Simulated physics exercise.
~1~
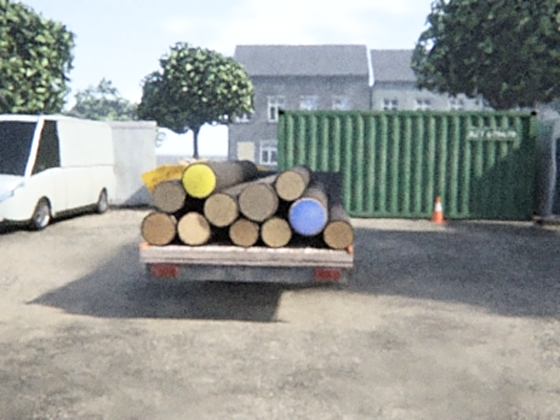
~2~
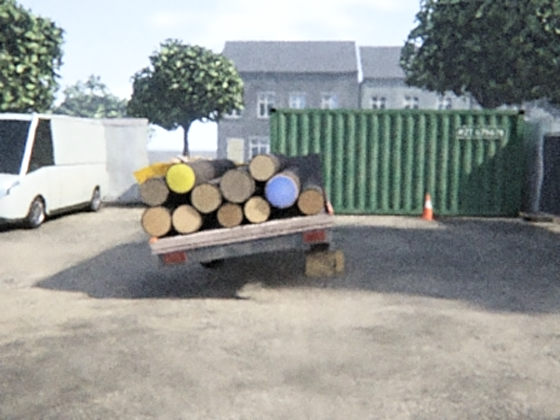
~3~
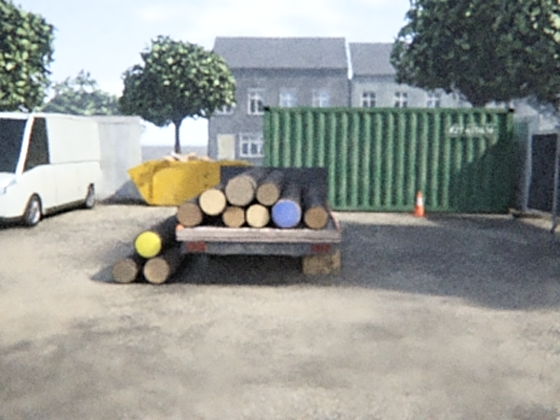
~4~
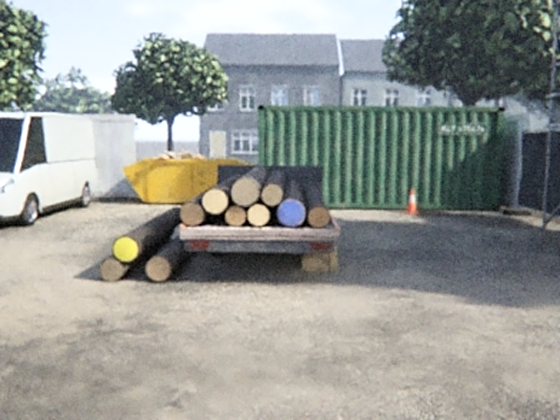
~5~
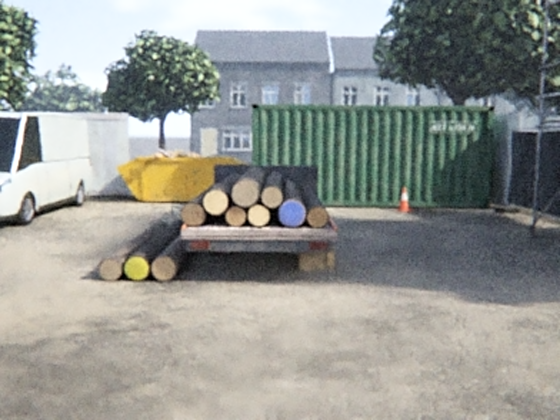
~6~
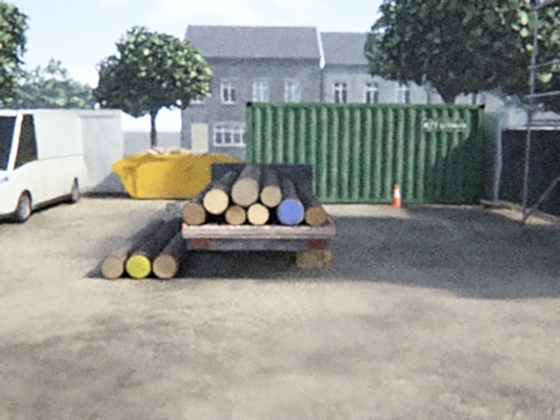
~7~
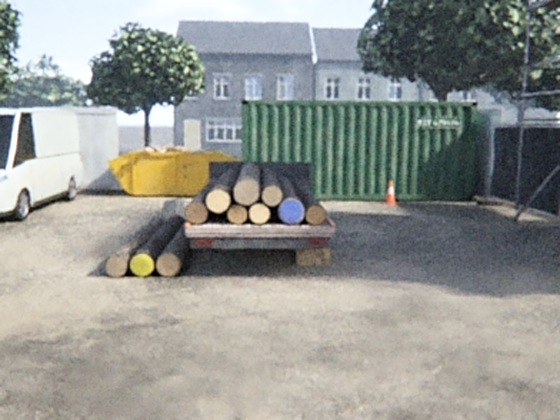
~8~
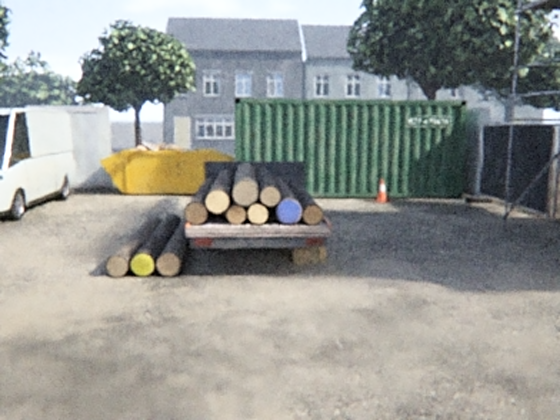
A trailer of logs tilts left, and three, including the yellow-ended one, land beside it.
